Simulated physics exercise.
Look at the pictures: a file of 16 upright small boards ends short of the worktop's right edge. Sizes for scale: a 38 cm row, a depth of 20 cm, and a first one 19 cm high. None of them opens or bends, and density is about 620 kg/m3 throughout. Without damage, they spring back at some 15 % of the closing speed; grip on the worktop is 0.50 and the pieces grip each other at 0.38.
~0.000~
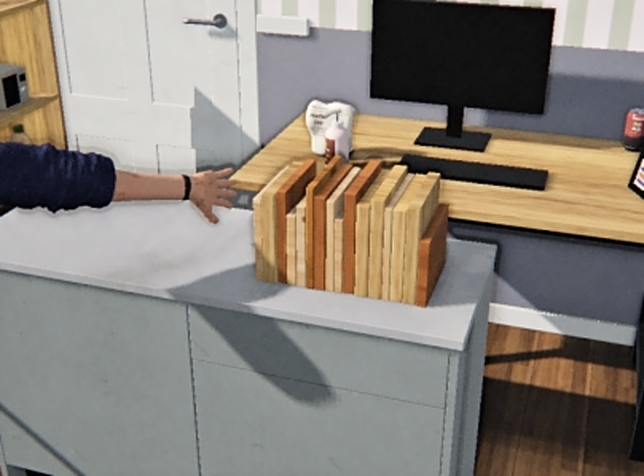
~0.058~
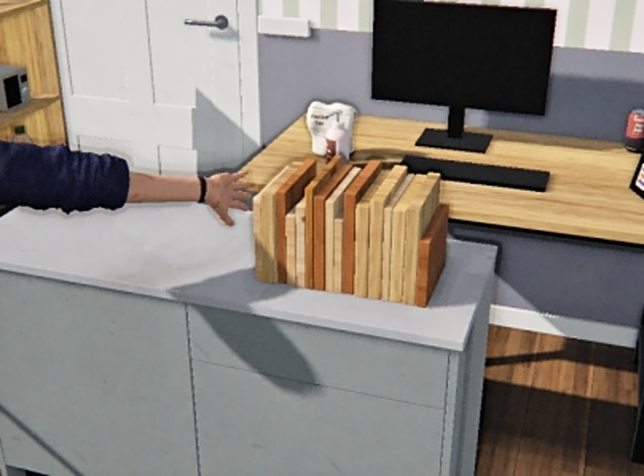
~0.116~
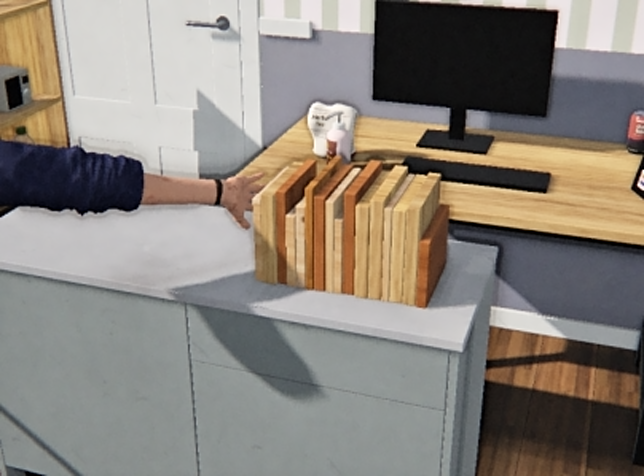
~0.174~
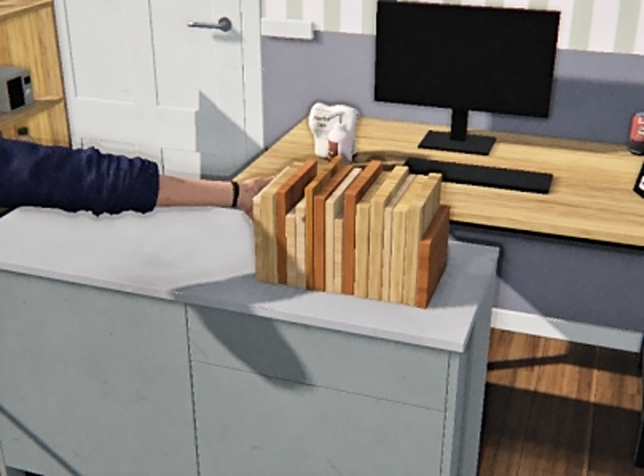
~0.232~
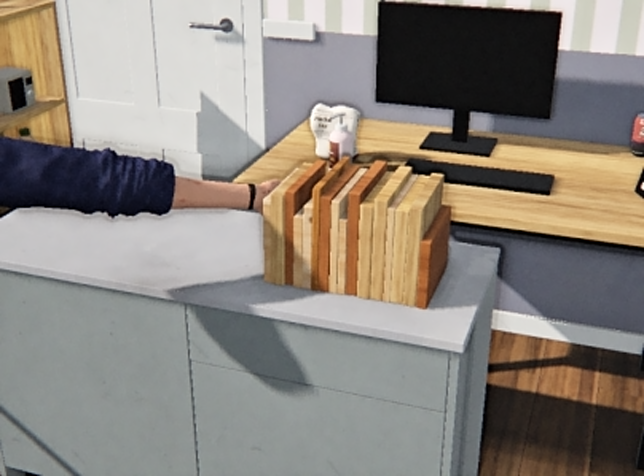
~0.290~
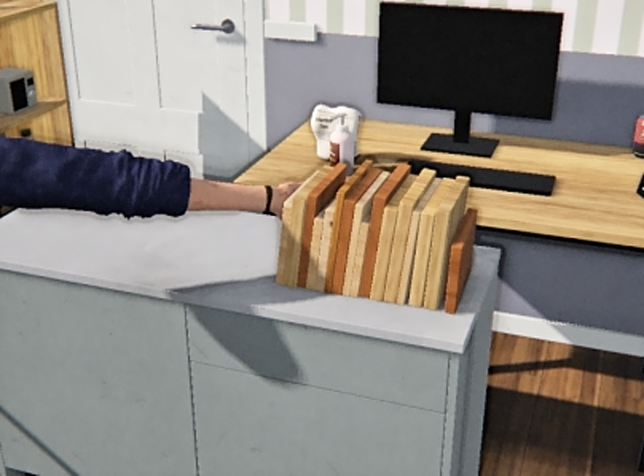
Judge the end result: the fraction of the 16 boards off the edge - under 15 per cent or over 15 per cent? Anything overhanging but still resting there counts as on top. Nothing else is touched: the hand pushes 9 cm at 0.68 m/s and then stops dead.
My judgement: Upwards of 15 per cent.
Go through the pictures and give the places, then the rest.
In the first frame (we follow the side turned to the camera; the camera moves round a little), hand (202, 189) 14 cm from the first; no piece has moved.
In the second frame, hand (218, 191) 10 cm from the first.
In the third frame, hand (234, 193) 57 mm from the first.
In the fourth frame, hand (251, 196) 18 mm from the first.
In the fifth frame, hand 22 mm in; 6 stirred so far.
In the sixth frame, hand (284, 200) 6 cm in; steepest lean 7°, the board at (283, 245); 16 stirred so far.
Around 0.35 s, none of the 16 boards off the edge, 16 disturbed.
Around 0.76 s, 3 of the 16 boards off the edge.
Around 1.20 s, 5 of the 16 boards off the edge.
Finally (1.4 s), 5 of the 16 boards off the edge. That is 31 per cent.
